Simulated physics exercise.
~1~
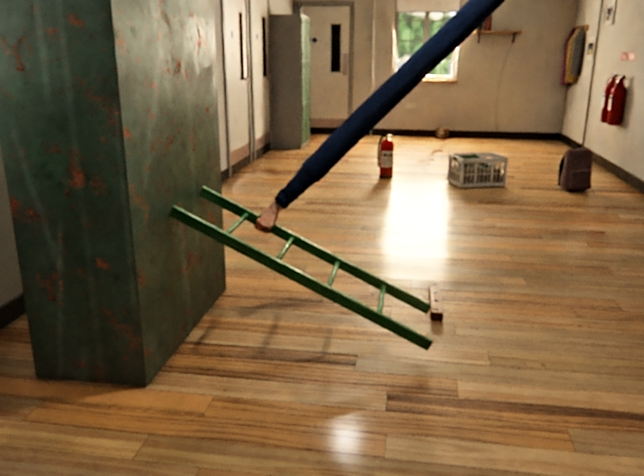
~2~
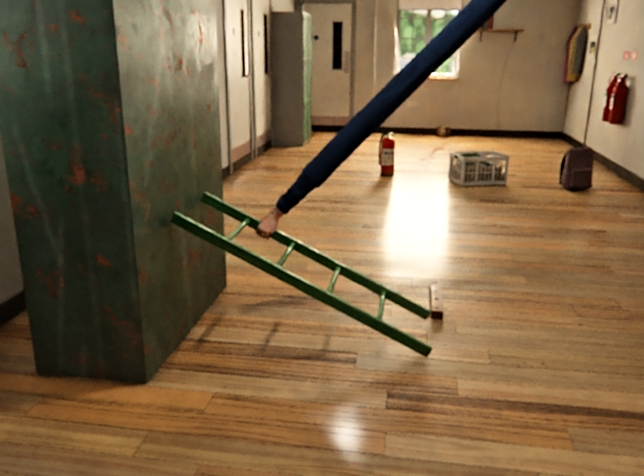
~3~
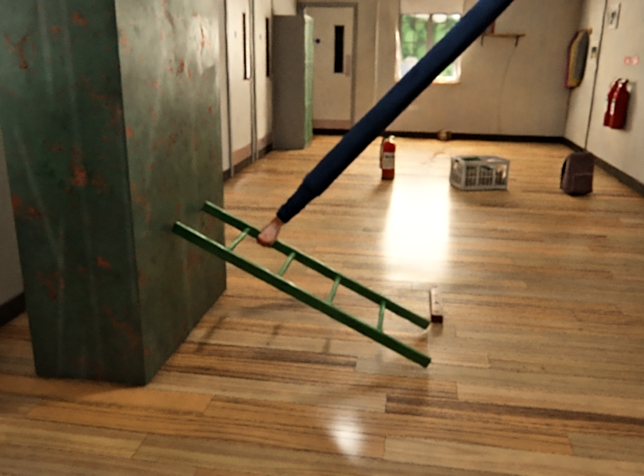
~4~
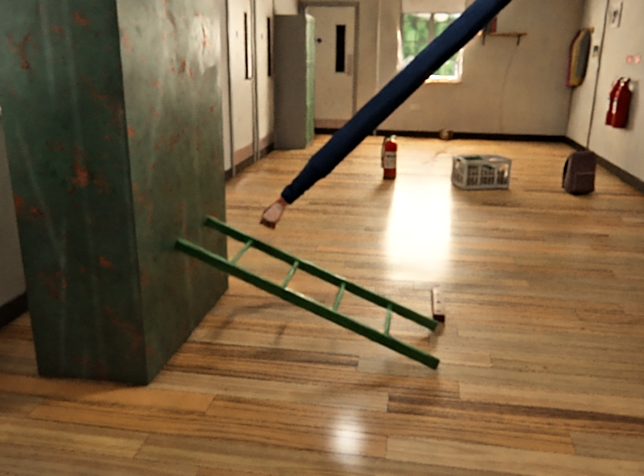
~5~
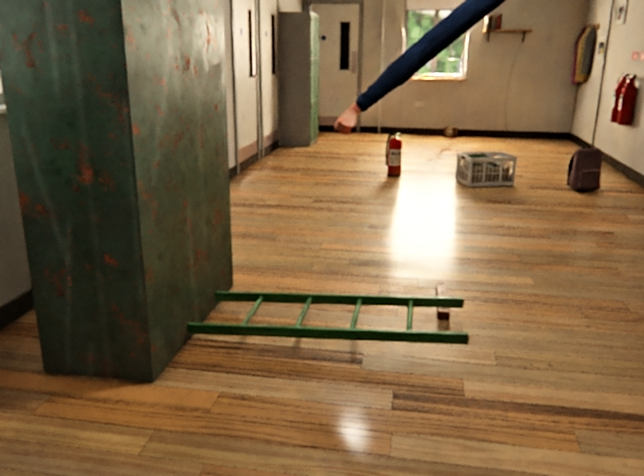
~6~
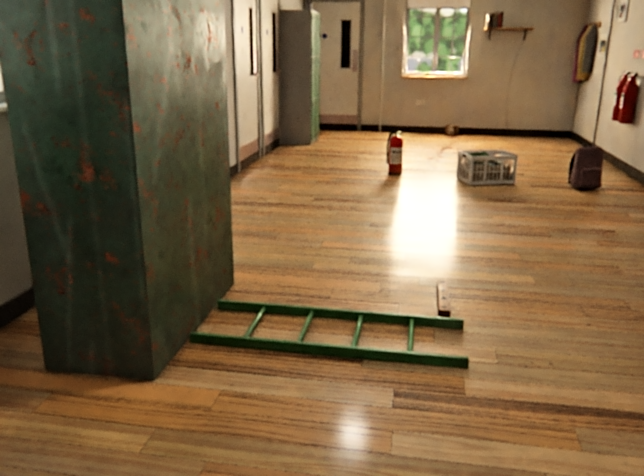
At first, a hand at the end of a long dark-blue sleeve holds a green, ladder-like rack at a slant against a tall, rust-marked green cupboard on a wooden floor, with a small batten lying near the rack's lower end. The hand eases the rack down slightly, its upper end staying by the cupboard. Then the fingers let go and the arm draws back up and away. Left alone, the rack slips down, its raised end dropping beside the cupboard. It ends lying flat on the floorboards, with the batten still in place and the arm gone from view.
